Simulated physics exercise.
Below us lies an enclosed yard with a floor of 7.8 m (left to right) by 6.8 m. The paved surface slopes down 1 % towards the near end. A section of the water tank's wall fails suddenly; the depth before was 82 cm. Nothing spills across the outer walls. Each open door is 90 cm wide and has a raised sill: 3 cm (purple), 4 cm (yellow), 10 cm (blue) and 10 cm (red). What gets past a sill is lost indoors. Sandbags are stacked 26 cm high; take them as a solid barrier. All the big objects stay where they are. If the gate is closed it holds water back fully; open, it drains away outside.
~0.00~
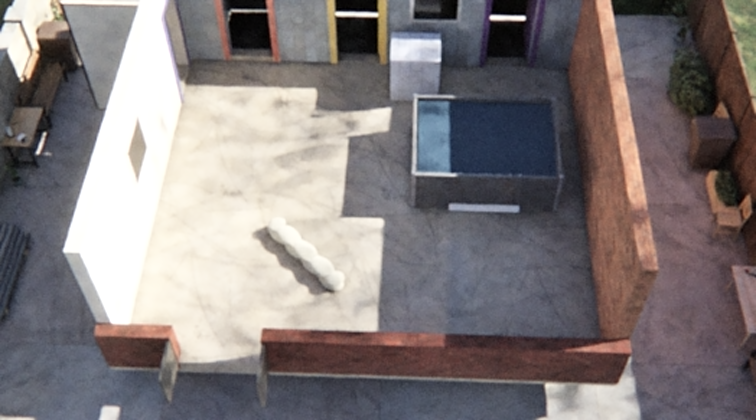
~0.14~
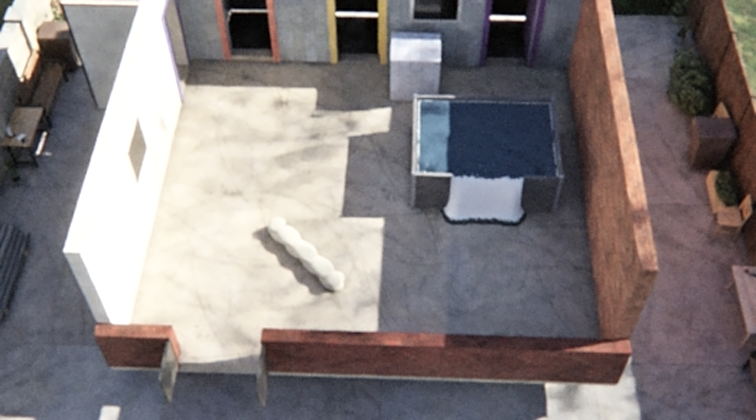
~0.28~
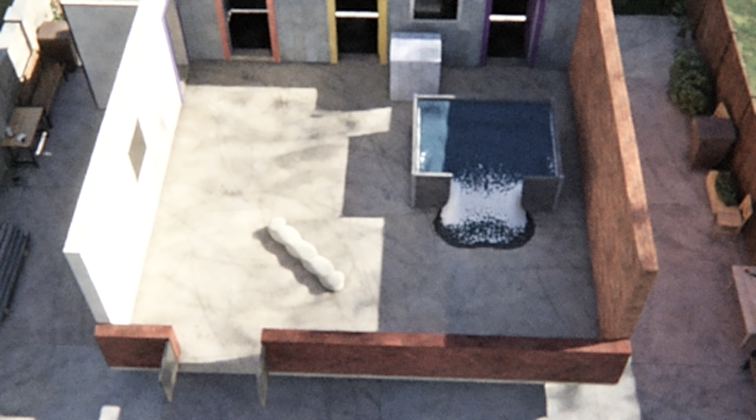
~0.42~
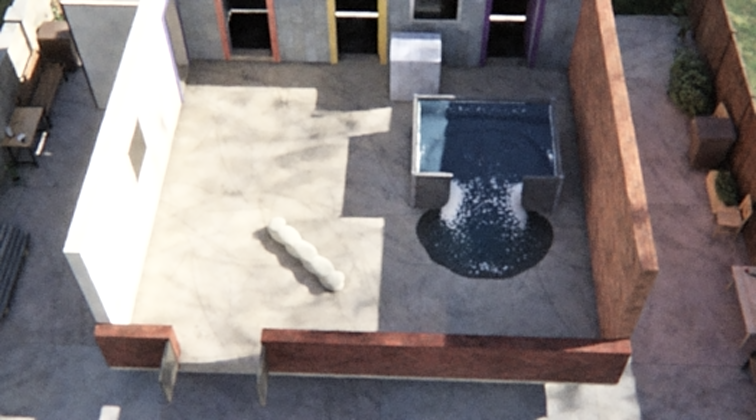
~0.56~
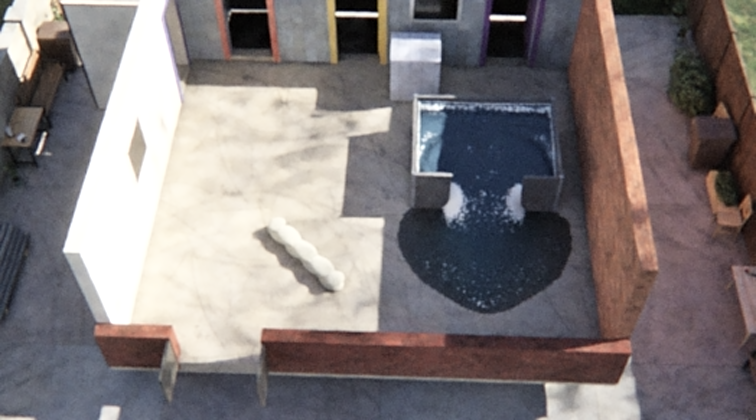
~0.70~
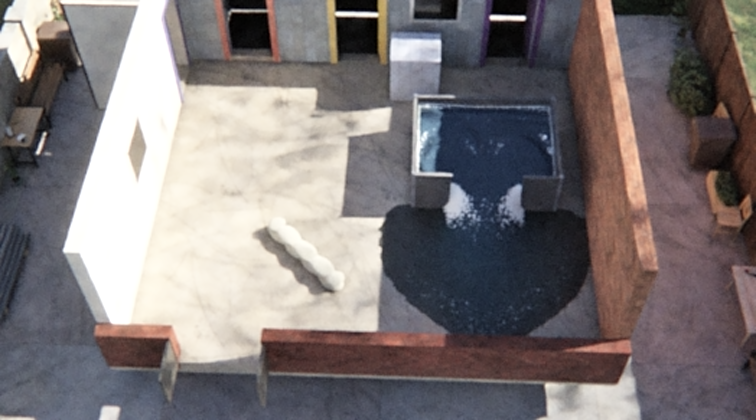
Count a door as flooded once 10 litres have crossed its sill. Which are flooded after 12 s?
Door by door: At the purple door it passes the limit; at the yellow door it passes the limit; at the blue door it does not reach the limit; at the red door it does not reach the limit.
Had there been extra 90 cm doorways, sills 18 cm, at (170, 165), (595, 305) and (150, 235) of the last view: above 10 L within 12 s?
In turn: Under, over, below.
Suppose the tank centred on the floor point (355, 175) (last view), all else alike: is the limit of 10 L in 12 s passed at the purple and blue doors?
Against that limit: Purple over, blue not over.
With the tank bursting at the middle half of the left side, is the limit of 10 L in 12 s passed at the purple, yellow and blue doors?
Then: Purple not over, yellow past it, blue over.
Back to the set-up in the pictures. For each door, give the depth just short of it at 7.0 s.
Depths in cm: Purple 6, yellow 0, blue 3, red 4.
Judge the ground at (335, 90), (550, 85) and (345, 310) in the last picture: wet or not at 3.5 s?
In turn: Dry, not reached, flooded.
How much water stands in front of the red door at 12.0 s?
About 7.5 cm.
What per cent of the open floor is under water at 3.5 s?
Near 40 per cent is wet.
After 1.4 s water covers 25 % of the floor and is deepest (54 cm) near (602, 363); purple door not reached, yellow door not reached, blue door not reached, red door not reached.
After 2.2 s water covers 25 % of the floor and is deepest (48 cm) near (523, 360); purple door not reached, yellow door not reached, blue door not reached, red door not reached.
After 3.5 s water covers 40 % of the floor and is deepest (28 cm) near (519, 294); purple door not reached, yellow door not reached, blue door not reached, red door not reached.
After 7.0 s water covers 80 % of the floor and is deepest (18 cm) near (445, 357); purple door 6 cm at the sill, 10 L in, yellow door not reached, blue door 3 cm at the sill, 0 L in, red door 4 cm at the sill, 0 L in.
After 12.0 s water covers 95 % of the floor and is deepest (11 cm) near (125, 347); purple door 4 cm at the sill, 31 L in, yellow door 9 cm at the sill, 23 L in, blue door 8 cm at the sill, 0 L in, red door 8 cm at the sill, 0 L in.
